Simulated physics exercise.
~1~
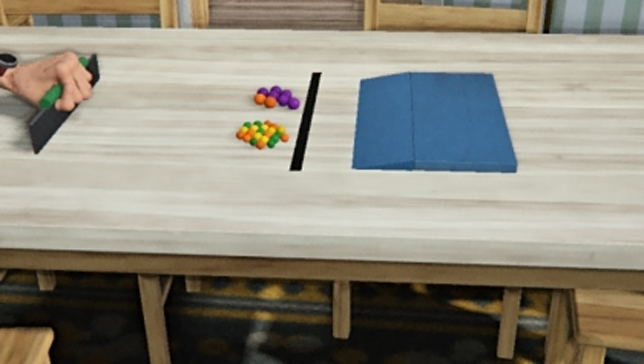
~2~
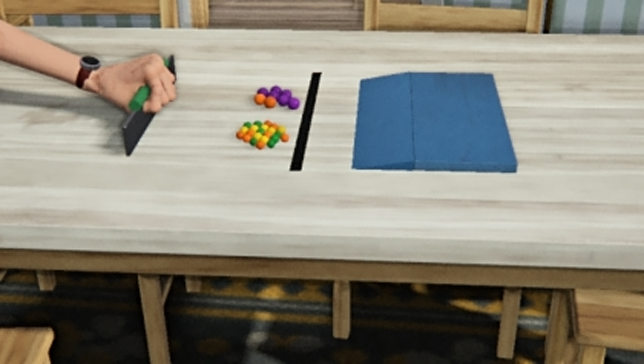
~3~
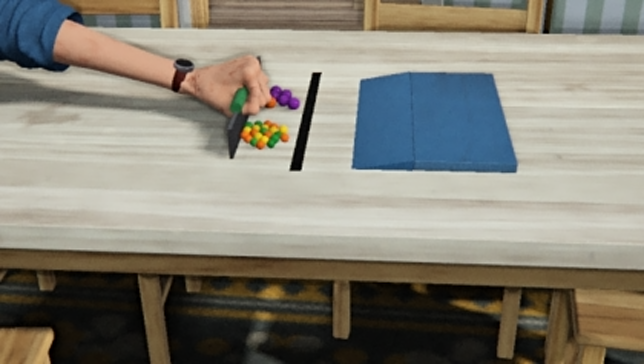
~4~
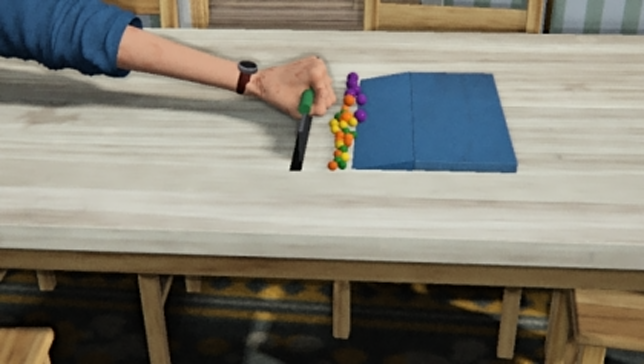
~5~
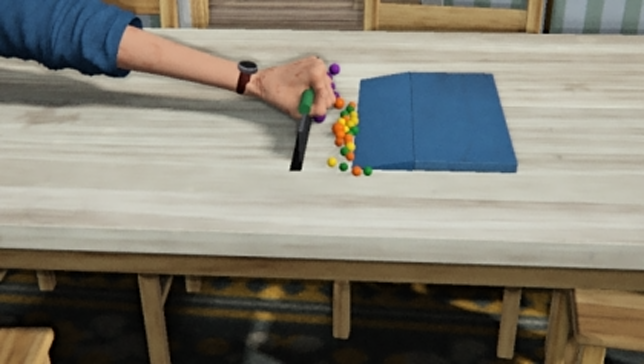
A hand gripping a dark scraper with a green handle reaches in from the left over a pale wooden table, seen from above at an angle. Two small clusters of beads, purple and orange behind, orange, yellow and green in front, lie before a black strip, with a blue ramp to the right. The arm, in a blue sleeve and wristwatch, slides the scraper rightward until it meets the beads and sweeps them over the strip. The blade stops at the strip while the beads bunch against the ramp's foot. Some far beads roll back, and almost all finish short of the ramp, none over its top.
